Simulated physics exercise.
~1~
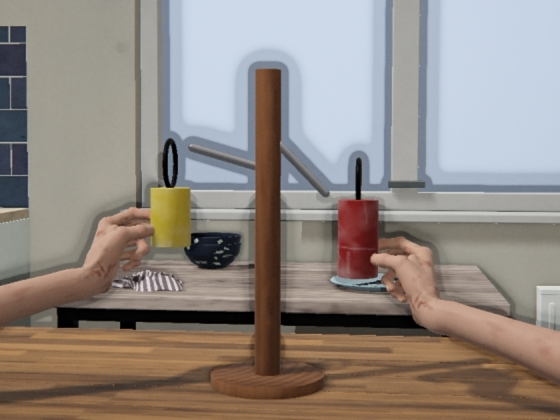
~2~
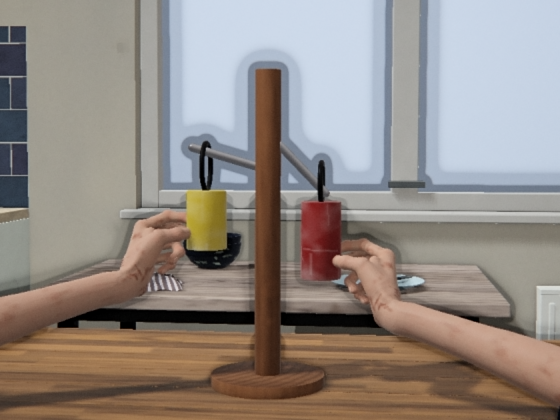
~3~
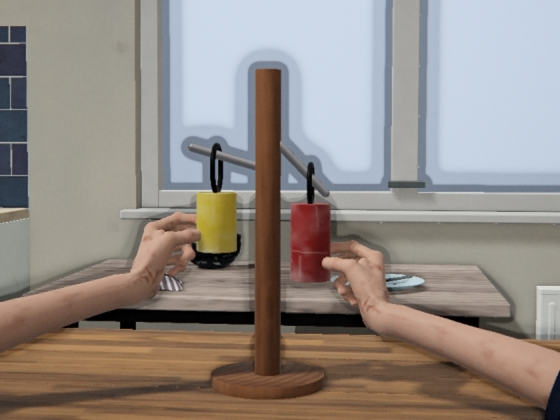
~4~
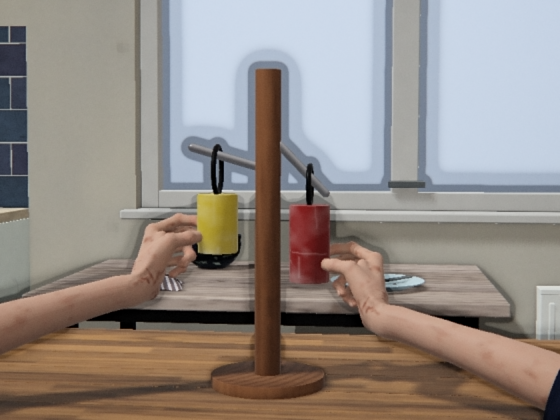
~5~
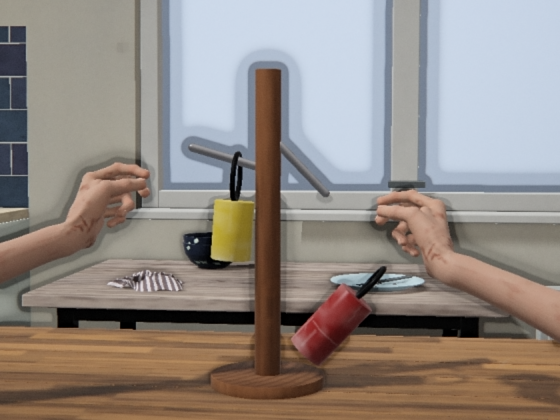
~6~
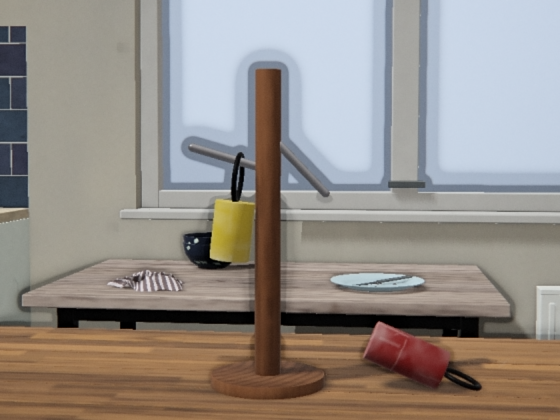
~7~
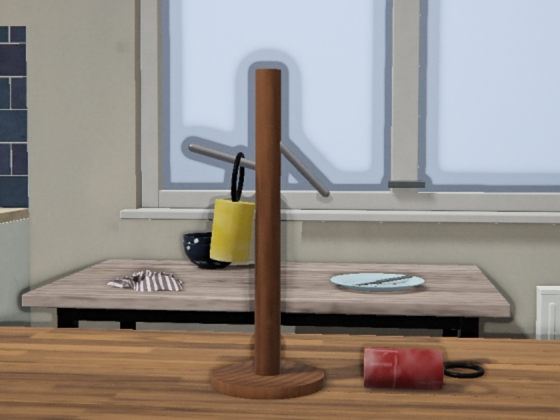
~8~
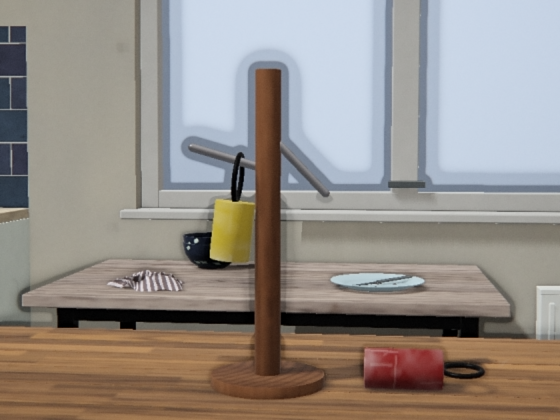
Two hands moved a yellow lantern and a red lantern inward onto the pegs of a wooden stand, then let go and drew back. The yellow one stayed hanging on the left, while the red one fell and ended up on its side on the table.
